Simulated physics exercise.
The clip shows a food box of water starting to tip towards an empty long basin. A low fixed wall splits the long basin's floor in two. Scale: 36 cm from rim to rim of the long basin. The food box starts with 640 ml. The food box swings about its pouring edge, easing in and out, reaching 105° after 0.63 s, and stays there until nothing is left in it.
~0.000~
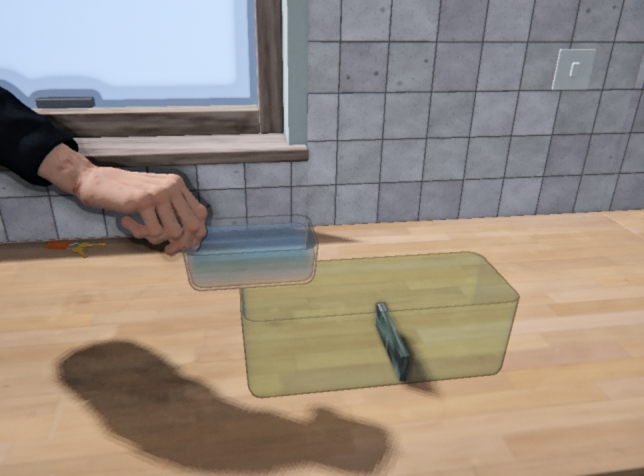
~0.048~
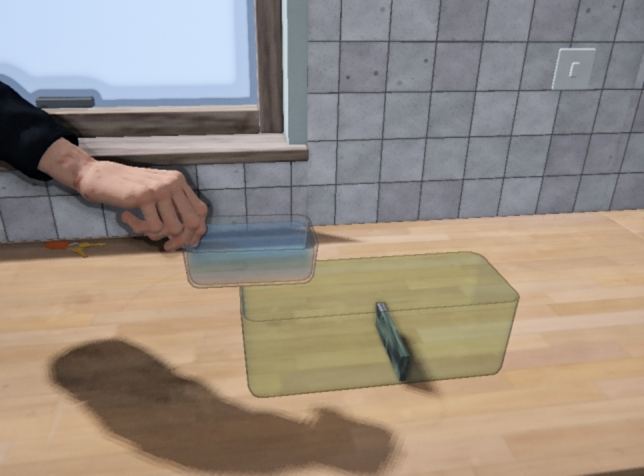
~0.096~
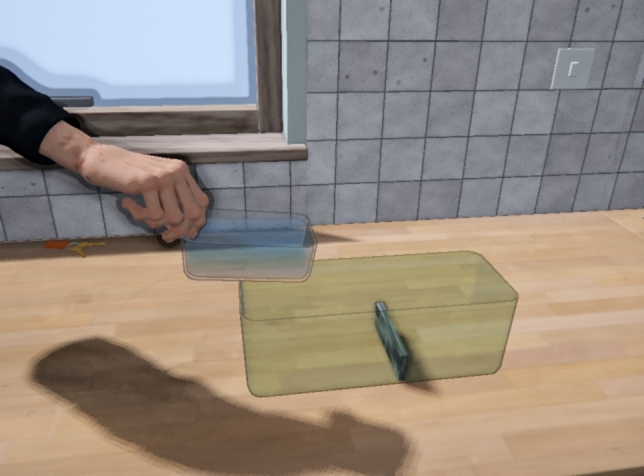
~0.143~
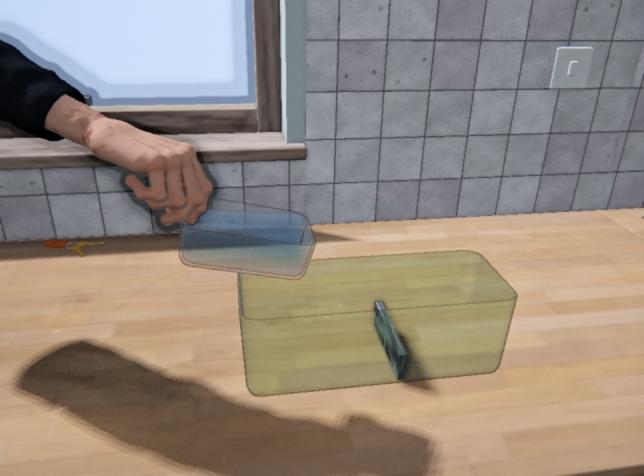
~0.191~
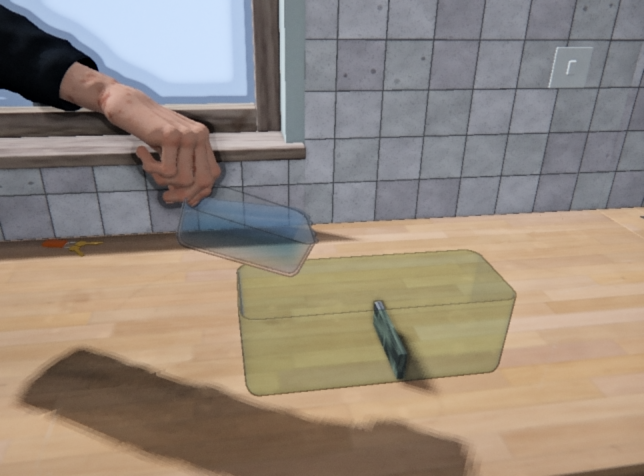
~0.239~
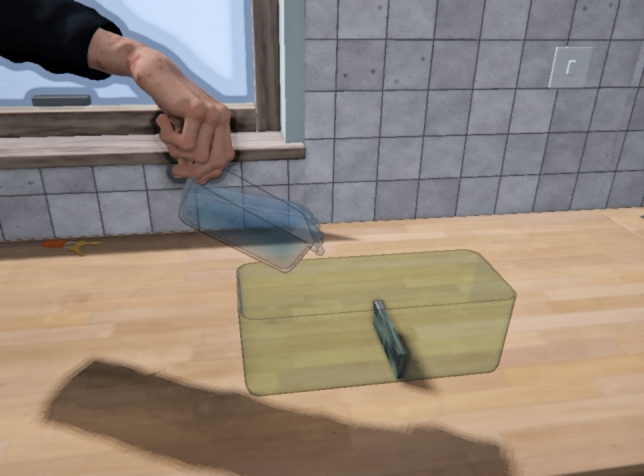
In this clip, a hand raises the left side of a clear, blue-tinted box of water beside a long yellowish basin with a dark upright divider, tilting it steadily rightward until a little water slips over its lower edge.
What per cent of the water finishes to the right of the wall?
Roughly 53 per cent is past the wall.
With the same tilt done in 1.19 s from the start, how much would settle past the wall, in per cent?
In that case some 30 per cent.
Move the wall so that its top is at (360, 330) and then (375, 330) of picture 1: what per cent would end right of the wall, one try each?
In turn about 70 and 65 per cent.
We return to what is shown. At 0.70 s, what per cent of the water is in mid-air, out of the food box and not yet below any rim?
About 5 per cent.
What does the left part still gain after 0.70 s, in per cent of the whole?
Near 14 in a hundred.
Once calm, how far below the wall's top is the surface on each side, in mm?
Some 34 mm on the left and 26 mm on the right.
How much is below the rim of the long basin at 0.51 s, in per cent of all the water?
Some 32 per cent.
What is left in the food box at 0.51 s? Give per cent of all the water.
Some 10 per cent.
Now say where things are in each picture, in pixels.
Tilt 0°; pouring edge (313, 232); surface from (189, 241) to (311, 235); the long basin's rim runs from (241, 293) to (499, 275); the wall's top is at (392, 329), in the first frame.
Tilt 2°; pouring edge (313, 232); surface from (188, 240) to (310, 233), in the second frame.
Tilt 6°; pouring edge (312, 231); surface from (186, 233) to (310, 229), in the third frame.
Tilt 13°; pouring edge (311, 231); surface from (184, 223) to (310, 225); 1 per cent is over the edge, in the fourth frame.
Tilt 22°; pouring edge (310, 230); surface from (183, 209) to (305, 224); 4 per cent is over the edge, in the fifth frame.
Tilt 33°; pouring edge (309, 230); surface from (184, 193) to (288, 212); 10 per cent is over the edge, in the sixth frame.
By 0.51 s the tilt is 95° and 10 per cent is still to pour, 29 is left of the wall and 2 right of it.
By 0.70 s the tilt is 105° and 0 per cent is still to pour, 25 is left of the wall and 65 right of it.
By 0.91 s the tilt is 105° and 0 per cent is still to pour, 34 is left of the wall and 51 right of it.
By 1.13 s the tilt is 105° and 0 per cent is still to pour, 38 is left of the wall and 53 right of it.
At rest 38 per cent lies left of the wall, 53 right of it and 9 outside.
